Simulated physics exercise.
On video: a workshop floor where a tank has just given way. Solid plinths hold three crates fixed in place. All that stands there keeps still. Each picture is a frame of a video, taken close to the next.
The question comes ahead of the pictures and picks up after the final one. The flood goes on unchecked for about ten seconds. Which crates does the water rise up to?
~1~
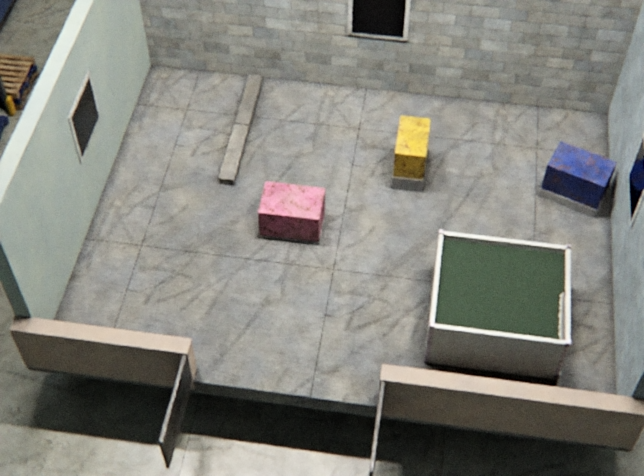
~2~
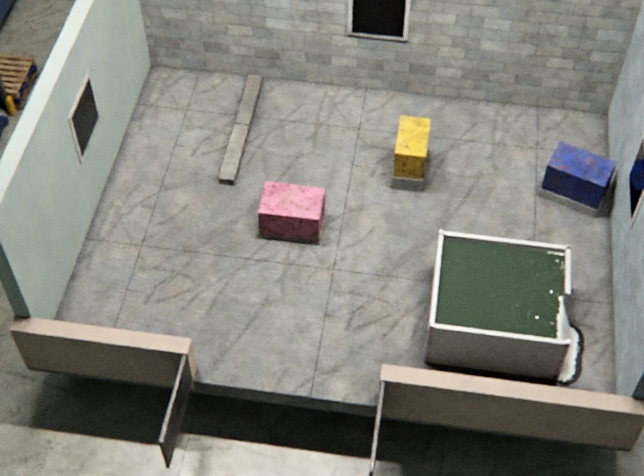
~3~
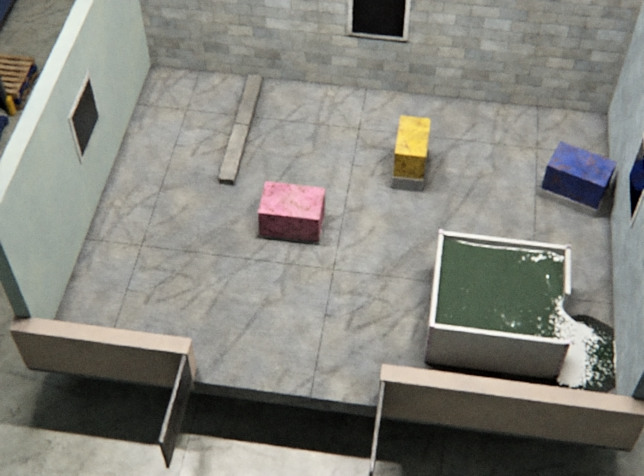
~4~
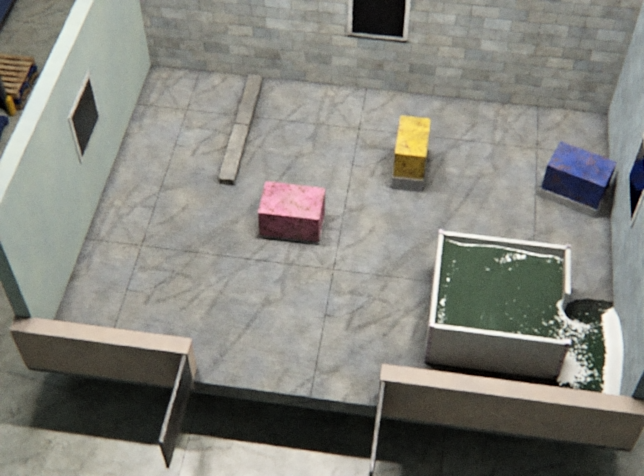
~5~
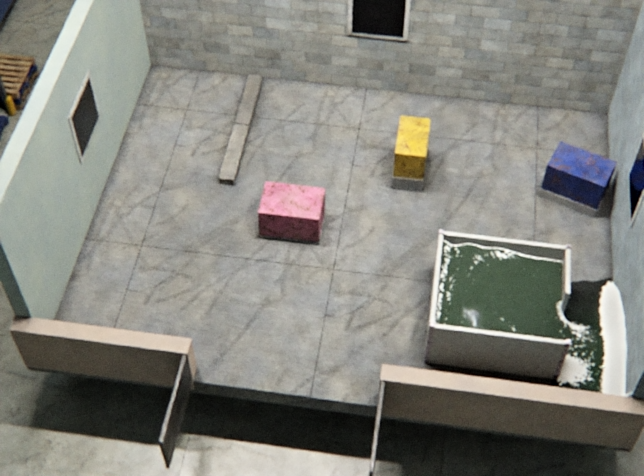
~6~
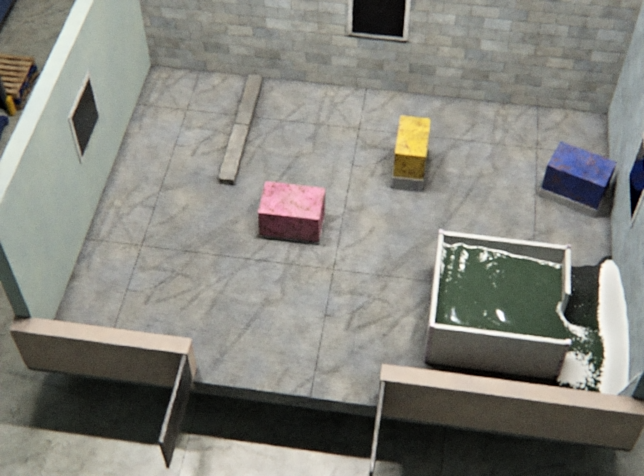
In order: The pink crate is within reach, the yellow crate is out of reach, the blue crate is within reach.
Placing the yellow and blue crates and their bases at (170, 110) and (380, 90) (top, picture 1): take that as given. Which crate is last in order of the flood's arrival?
The yellow-painted one.
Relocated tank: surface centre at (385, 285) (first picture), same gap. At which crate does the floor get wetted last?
The crate marked pink.
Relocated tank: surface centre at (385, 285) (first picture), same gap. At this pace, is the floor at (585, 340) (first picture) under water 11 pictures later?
Submerged.
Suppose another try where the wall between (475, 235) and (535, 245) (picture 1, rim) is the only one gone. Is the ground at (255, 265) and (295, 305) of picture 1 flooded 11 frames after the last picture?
Waterless, waterless.
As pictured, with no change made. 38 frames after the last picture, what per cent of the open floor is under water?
I reckon around 80 %.
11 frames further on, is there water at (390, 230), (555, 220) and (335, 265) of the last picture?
Result by point, in sequence: Unwetted, then waterlogged, then unwetted.
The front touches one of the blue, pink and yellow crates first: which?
That's the blue one.
A moment on, water covers 10 % of the floor; the pink crate not reached, the yellow crate not reached, the blue crate water round its plinth.
Next, water covers 25 % of the floor; the pink crate not reached, the yellow crate water round its plinth, the blue crate water round its plinth.
Then, water covers 45 % of the floor; the pink crate not reached, the yellow crate water round its plinth, the blue crate water round its plinth.
Later, water covers 80 % of the floor; the pink crate water round its plinth, the yellow crate water round its plinth, the blue crate water round its plinth.
In the end, water covers 100 % of the floor; the pink crate was topped, the yellow crate stayed above the water, the blue crate was topped.
